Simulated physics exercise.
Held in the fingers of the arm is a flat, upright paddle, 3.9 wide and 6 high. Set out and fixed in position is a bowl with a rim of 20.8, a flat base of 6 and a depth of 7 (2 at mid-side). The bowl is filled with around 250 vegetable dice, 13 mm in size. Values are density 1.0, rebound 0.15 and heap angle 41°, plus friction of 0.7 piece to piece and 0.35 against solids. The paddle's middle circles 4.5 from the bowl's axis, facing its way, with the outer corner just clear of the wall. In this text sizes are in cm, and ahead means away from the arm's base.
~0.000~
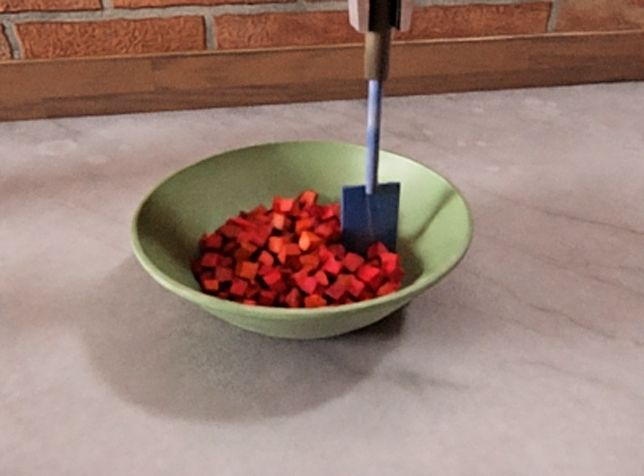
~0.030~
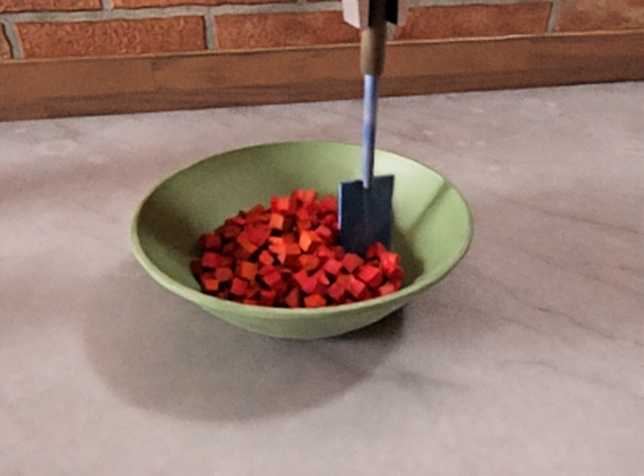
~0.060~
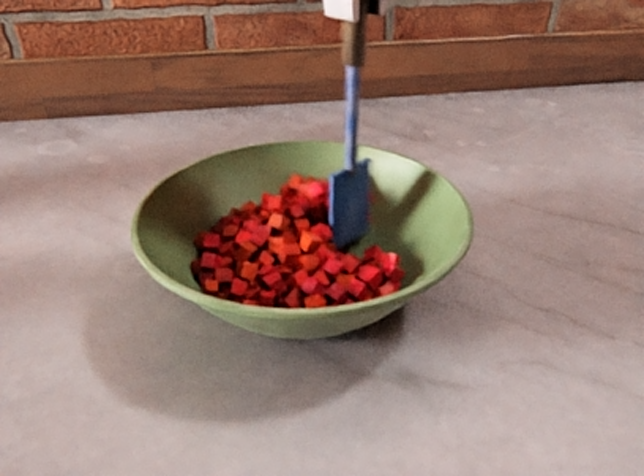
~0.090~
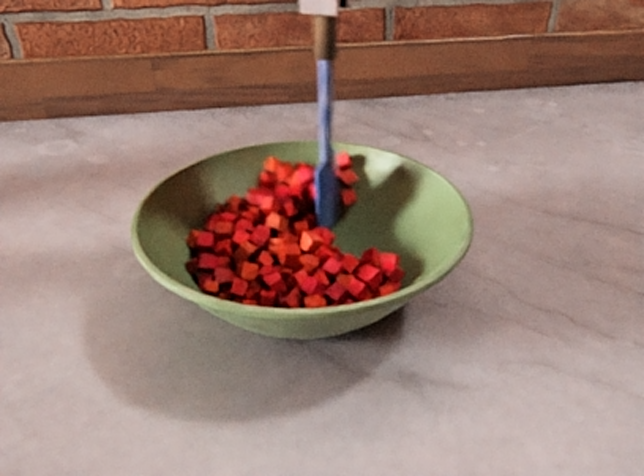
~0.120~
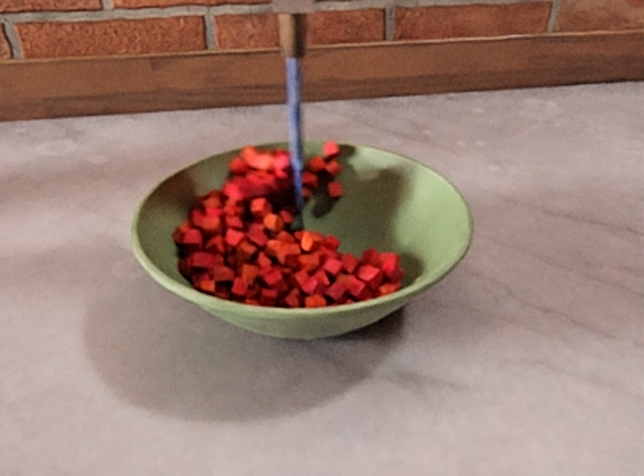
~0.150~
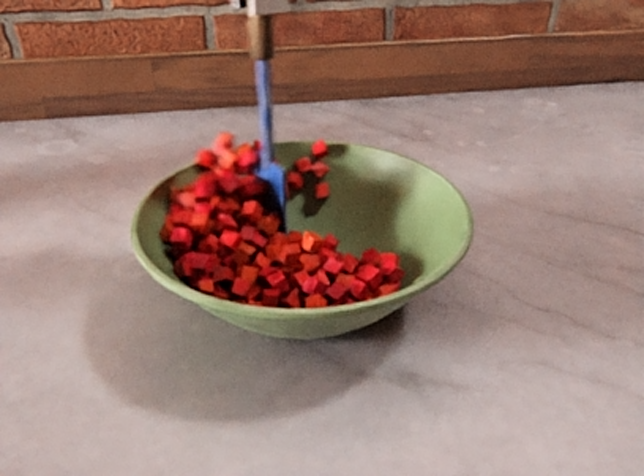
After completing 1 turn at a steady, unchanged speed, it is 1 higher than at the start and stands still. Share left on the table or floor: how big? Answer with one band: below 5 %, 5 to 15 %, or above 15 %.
Above 15 %.
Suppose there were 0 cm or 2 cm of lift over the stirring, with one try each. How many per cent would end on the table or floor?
Try one: Around 25 %; try two: Around 15 %.
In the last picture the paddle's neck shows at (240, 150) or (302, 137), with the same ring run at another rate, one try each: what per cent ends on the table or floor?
Near 35 per cent for the first, near 10 per cent for the second.
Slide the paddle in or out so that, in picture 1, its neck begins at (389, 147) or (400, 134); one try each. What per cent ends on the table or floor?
Around 20 per cent on the first try, around 5 per cent on the second.
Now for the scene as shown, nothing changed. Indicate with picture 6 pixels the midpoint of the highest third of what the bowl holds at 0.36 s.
Around (380, 265).
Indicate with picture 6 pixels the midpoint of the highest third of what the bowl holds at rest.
The centre sits around (347, 214) in the last picture.
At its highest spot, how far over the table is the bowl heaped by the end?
About 7.5 centimetres.
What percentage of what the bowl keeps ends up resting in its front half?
40 %.
After 0.26 s, 204° round, highest piece 10 above the table; 238 in the bowl, 16 in flight or on the tool.
After 0.36 s, 297° round, highest piece 10 above the table; 214 in the bowl, 20 on the table or floor, 20 in flight or on the tool.
After 0.62 s, 0° round, highest piece 8 above the table; 193 in the bowl, 60 on the table or floor, 1 in flight or on the tool.
After 1.32 s, 0° round, highest piece 8 above the table; 193 in the bowl, 61 on the table or floor.
In the end, 193 in the bowl, 61 on the table or floor. That is 24 % on the table or floor.
